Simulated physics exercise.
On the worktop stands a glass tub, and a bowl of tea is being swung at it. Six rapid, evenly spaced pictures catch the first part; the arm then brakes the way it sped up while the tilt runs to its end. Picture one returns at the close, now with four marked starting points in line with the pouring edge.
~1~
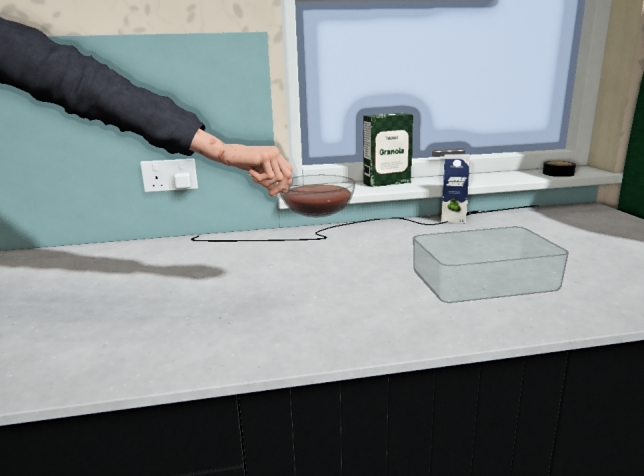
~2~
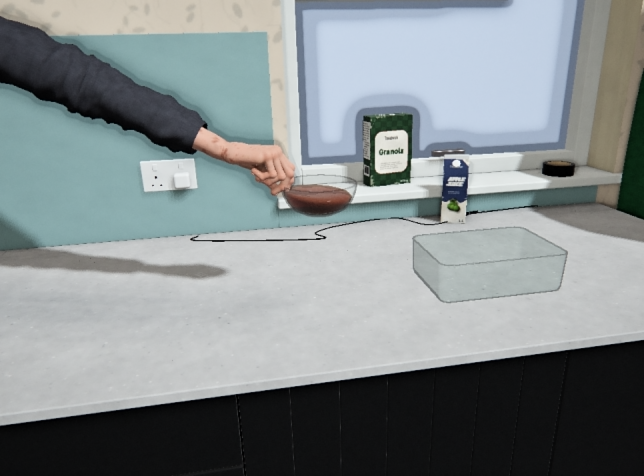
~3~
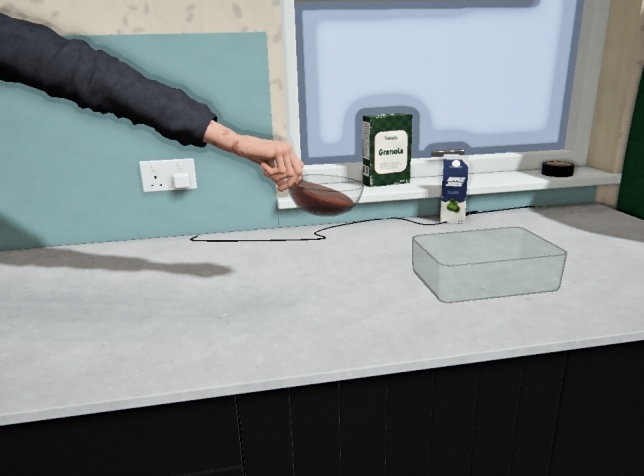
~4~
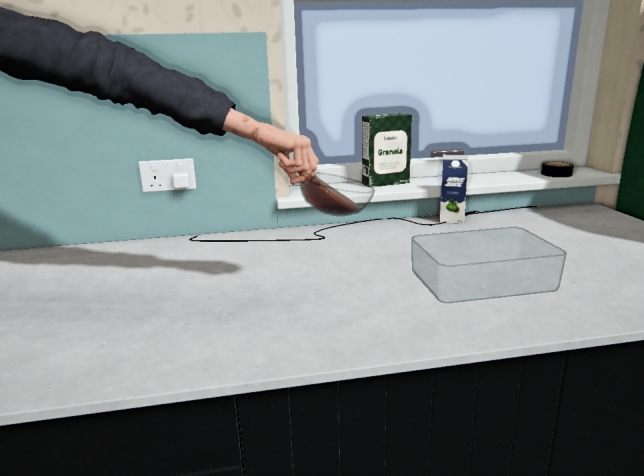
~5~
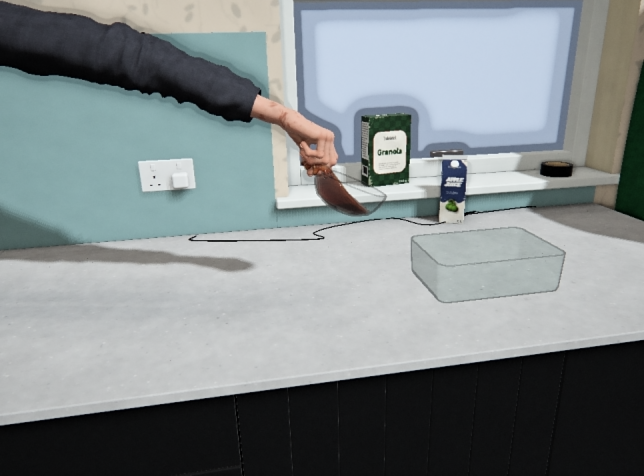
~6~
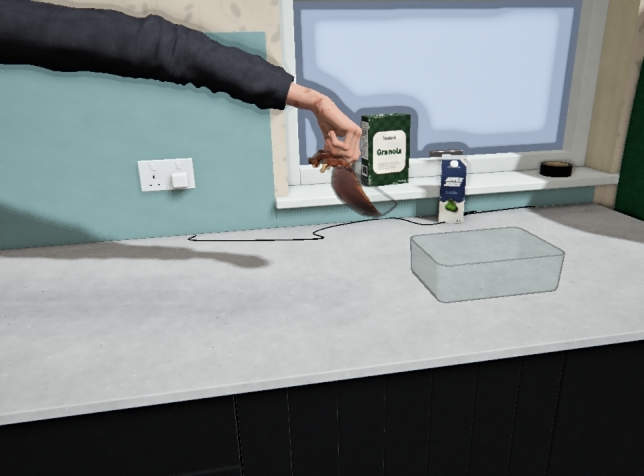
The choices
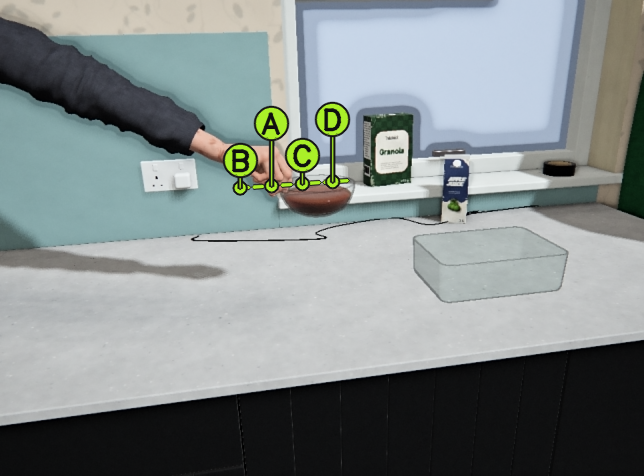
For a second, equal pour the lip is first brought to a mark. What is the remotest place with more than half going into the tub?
Place D.
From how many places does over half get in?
One.
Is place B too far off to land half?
Yes.
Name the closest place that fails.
That is place C.
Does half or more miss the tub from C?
Yes, it does.
In lime, A at (271, 185); B at (240, 188); C at (302, 183); D at (332, 181).
If A is chosen, about 3 % lands in the tub, 93 % falls short and 5 % goes beside or beyond.
If B is chosen, about 0 % lands in the tub, 98 % falls short.
If C is chosen, about 35 % lands in the tub, 60 % falls short and 5 % goes beside or beyond.
If D is chosen, about 63 % lands in the tub, 27 % falls short and 10 % goes beside or beyond.
